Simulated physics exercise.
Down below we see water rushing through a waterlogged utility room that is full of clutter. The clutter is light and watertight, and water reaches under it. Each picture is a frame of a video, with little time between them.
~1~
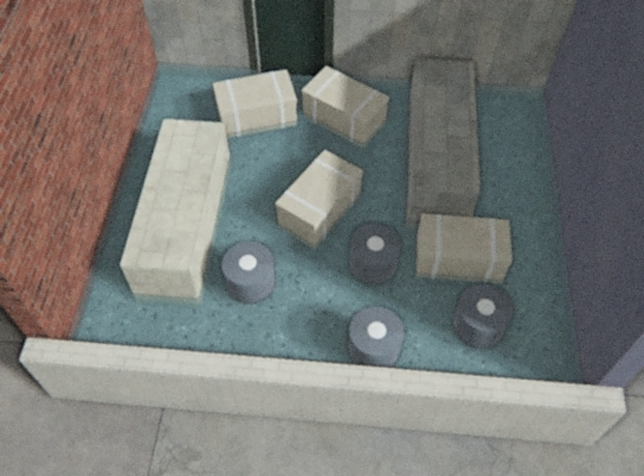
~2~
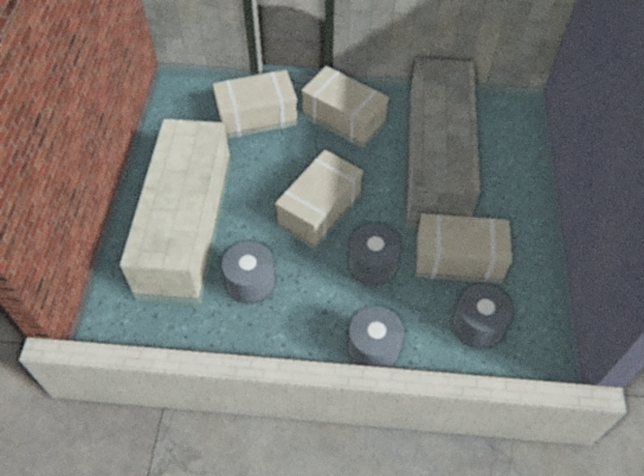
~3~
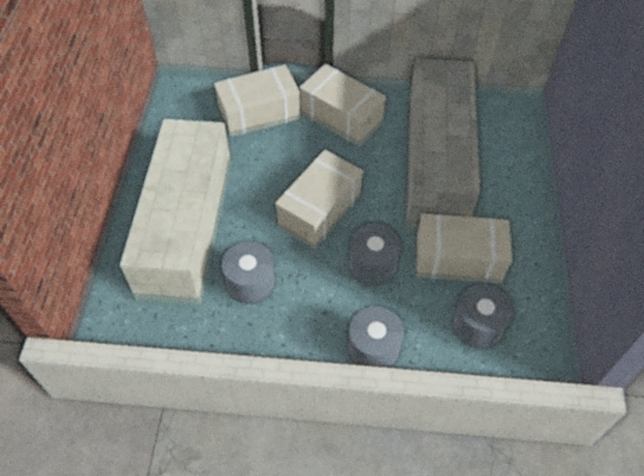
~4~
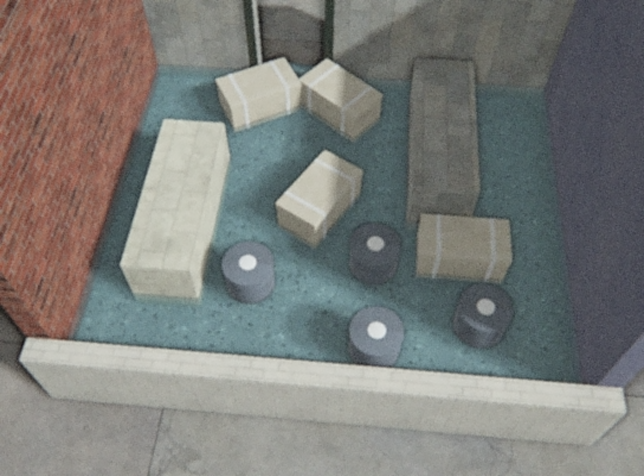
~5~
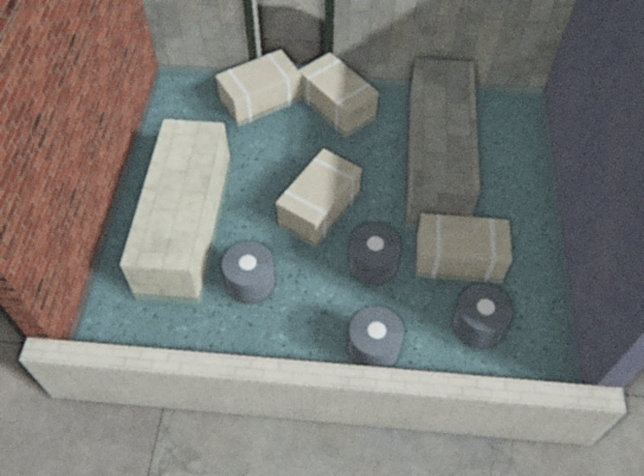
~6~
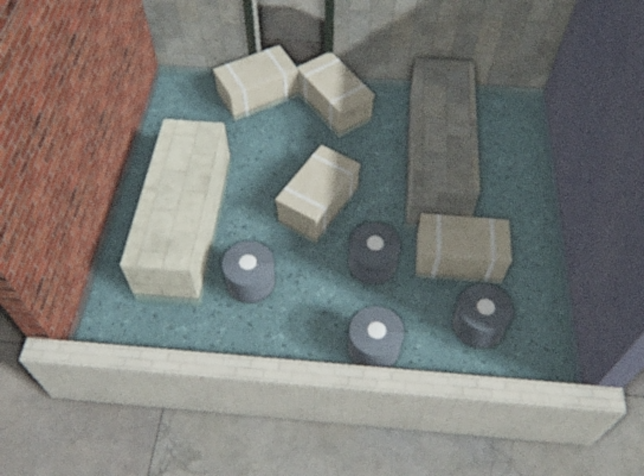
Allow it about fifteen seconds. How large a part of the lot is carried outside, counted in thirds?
It is less than one third.
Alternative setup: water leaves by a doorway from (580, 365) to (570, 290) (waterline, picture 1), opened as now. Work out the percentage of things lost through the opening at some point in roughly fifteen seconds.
That would be around 50 %.
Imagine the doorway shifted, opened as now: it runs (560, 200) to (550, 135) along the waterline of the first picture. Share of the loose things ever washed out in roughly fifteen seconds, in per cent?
Some 20 per cent of the things, roughly.
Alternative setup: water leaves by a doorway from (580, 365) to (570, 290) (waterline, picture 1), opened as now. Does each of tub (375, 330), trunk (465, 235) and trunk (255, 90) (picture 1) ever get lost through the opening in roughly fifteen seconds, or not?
In order: Escapes, escapes, remains.
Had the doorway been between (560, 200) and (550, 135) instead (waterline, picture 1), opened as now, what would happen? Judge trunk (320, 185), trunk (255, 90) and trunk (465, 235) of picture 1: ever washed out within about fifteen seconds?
In sequence: Remains, remains, escapes.
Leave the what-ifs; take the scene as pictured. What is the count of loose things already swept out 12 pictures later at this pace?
The number comes out at 1.
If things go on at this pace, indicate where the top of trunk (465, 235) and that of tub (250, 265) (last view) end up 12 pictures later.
First top about at (414, 227); second top about at (243, 235).
A moment on, 0 of 8 are out; 8 afloat.
Next, 1 of 8 are out; 6 afloat.
Later, 1 of 8 are out; 6 afloat.
In the end, 1 of 8 are out; 6 afloat.
